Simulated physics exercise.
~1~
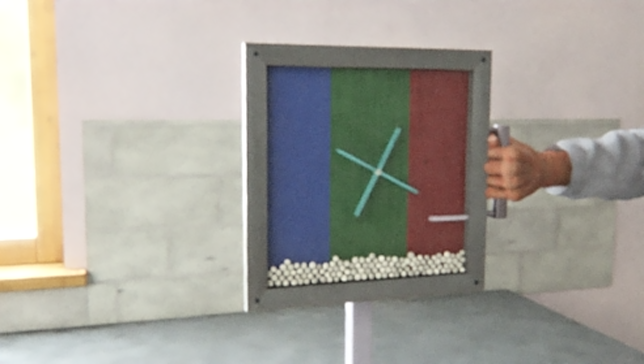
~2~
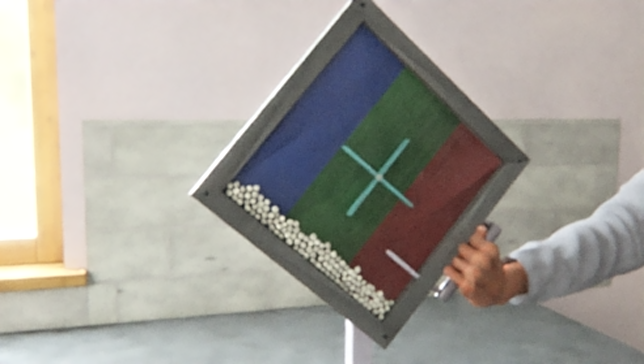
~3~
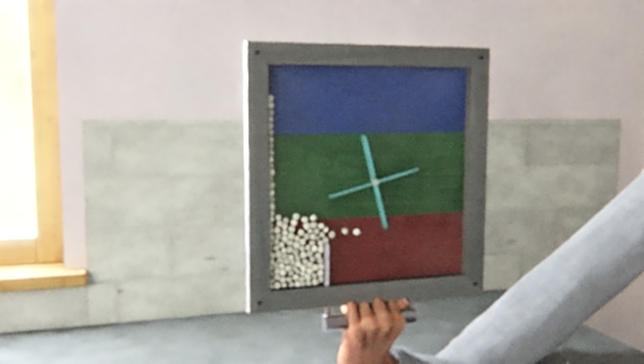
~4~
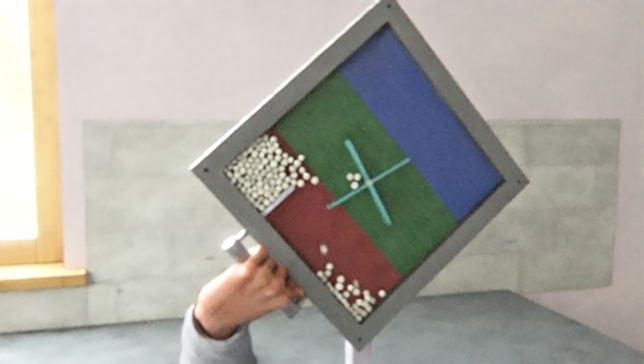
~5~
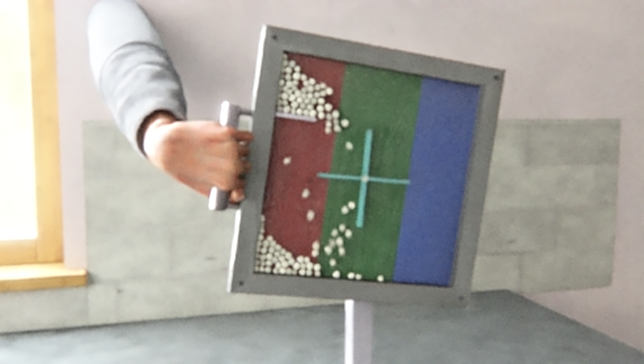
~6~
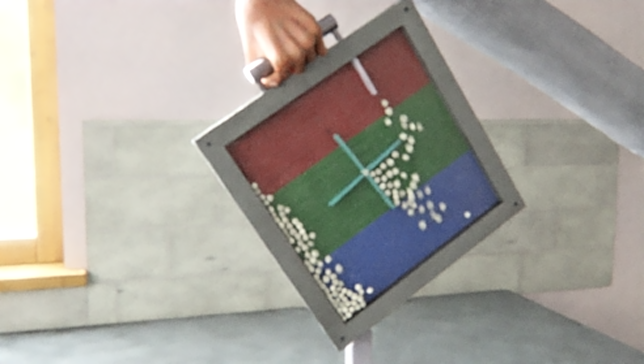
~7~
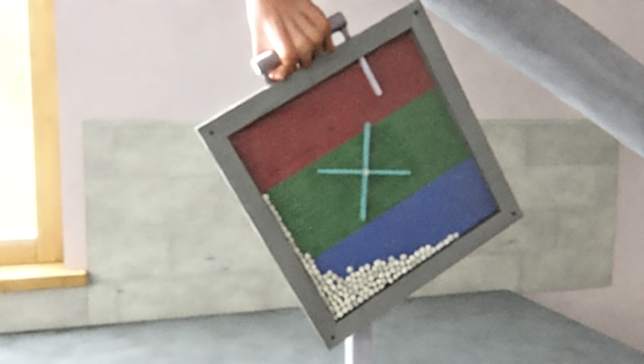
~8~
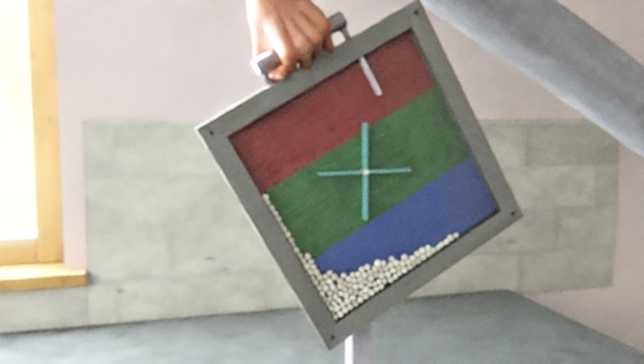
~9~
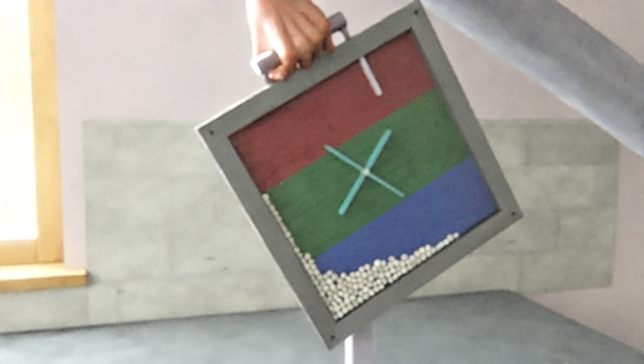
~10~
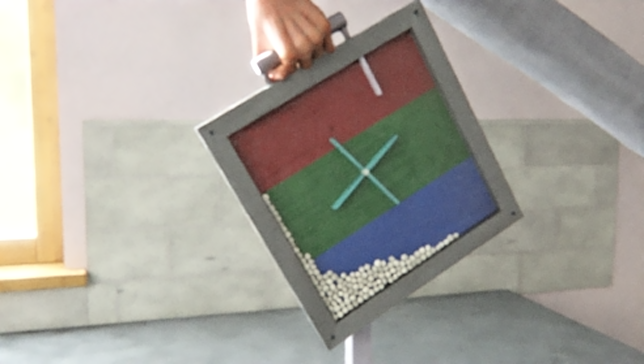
A square framed case with blue, green and red strips was turned clockwise by a hand on its handle, sending small white beads tumbling past a spinning teal cross until they settled in the bottom corner, mostly over blue with some on green.
